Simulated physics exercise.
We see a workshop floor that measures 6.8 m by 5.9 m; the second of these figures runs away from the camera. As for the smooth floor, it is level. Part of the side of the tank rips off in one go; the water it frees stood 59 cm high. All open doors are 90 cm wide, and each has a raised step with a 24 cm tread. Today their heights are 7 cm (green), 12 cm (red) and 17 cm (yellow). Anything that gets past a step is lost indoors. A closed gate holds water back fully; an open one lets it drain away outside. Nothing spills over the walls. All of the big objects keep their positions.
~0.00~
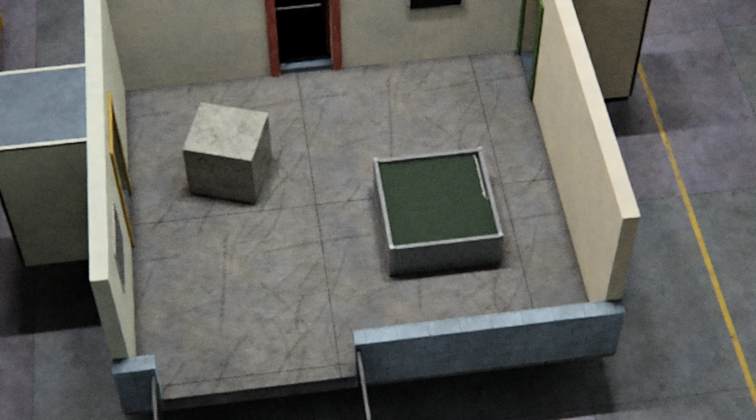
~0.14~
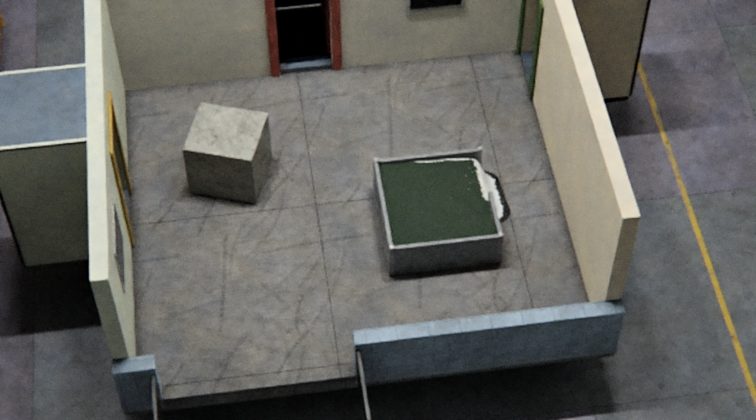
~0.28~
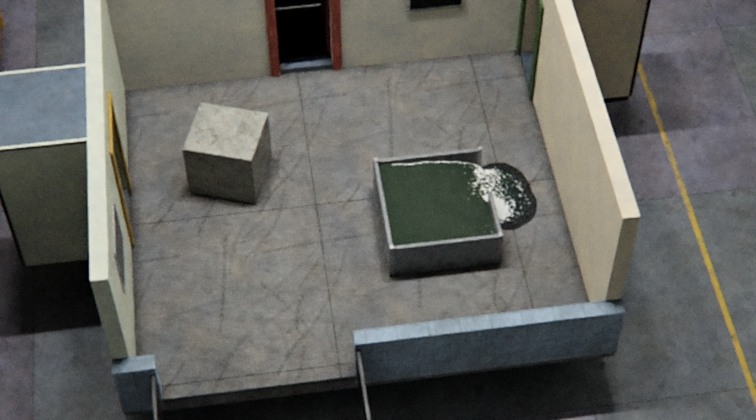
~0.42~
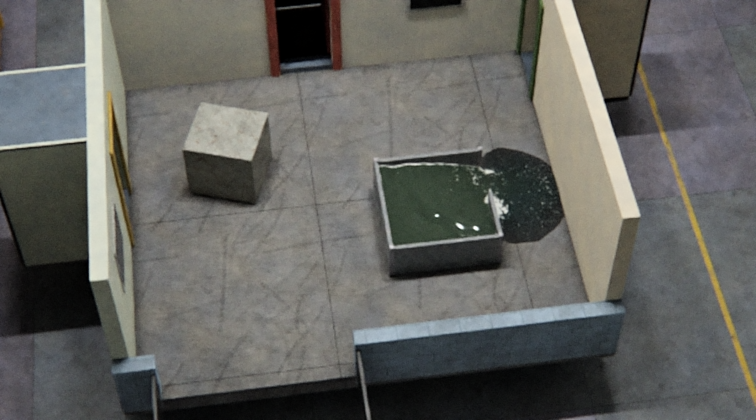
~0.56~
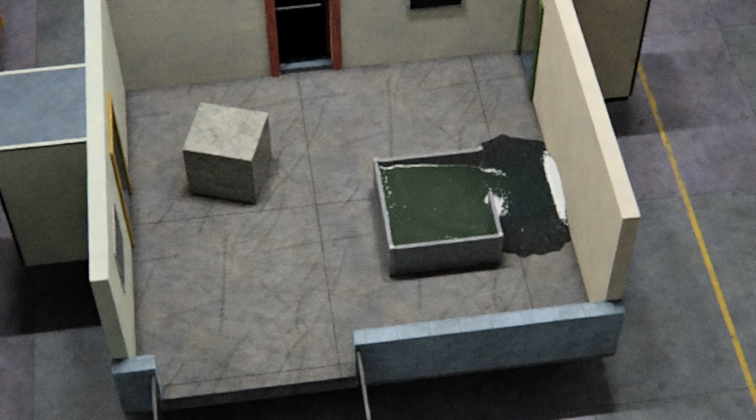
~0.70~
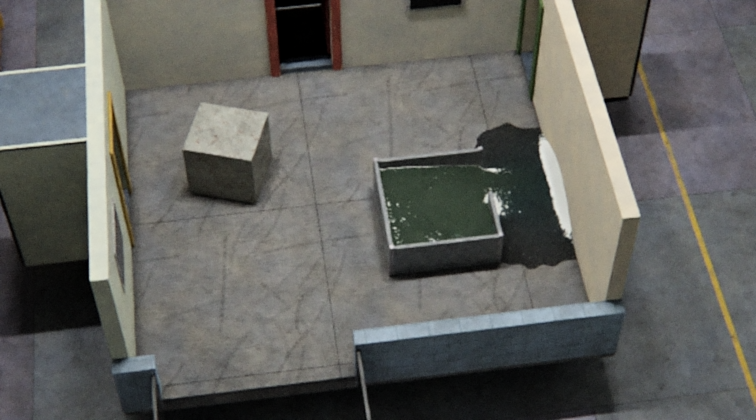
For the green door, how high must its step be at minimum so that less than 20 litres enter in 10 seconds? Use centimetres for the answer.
It must be at least about 11 cm.
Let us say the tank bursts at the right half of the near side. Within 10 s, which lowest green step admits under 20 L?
Estimate: Near 7.0 cm.
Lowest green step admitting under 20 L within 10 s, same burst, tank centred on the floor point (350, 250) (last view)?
Roughly 10.5 cm is needed.
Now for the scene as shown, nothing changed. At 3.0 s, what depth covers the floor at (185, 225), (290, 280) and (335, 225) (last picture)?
I'd read roughly 0, 0 and 0 cm there.
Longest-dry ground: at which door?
The yellow door.
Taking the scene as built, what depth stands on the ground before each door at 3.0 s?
The green door has 12 cm, the red door 1 cm and the yellow door 0 cm.
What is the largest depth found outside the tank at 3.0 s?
I'd estimate roughly 22 cm.
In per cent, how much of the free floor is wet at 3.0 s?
30 %.
After 1.4 s water covers 10 % of the floor, deepest (39 cm) near (549, 184); 5 cm at the green door, 0 litres in over its 7 cm step.
After 3.0 s water covers 30 % of the floor, deepest (22 cm) near (551, 192); 12 cm at the green door, 7 litres in over its 7 cm step.
After 10.0 s water covers 95 % of the floor, deepest (7 cm) near (132, 239); 6 cm at the green door, 49 litres in over its 7 cm step.
At the green door as built, the water arrived by 1.3 s and peaked near 12 cm at 3.0 s.
With a step of 10 cm, 26 litres would have come in within the 10 s; with 12 cm, 16 litres. So under 20 litres takes about 11 cm.
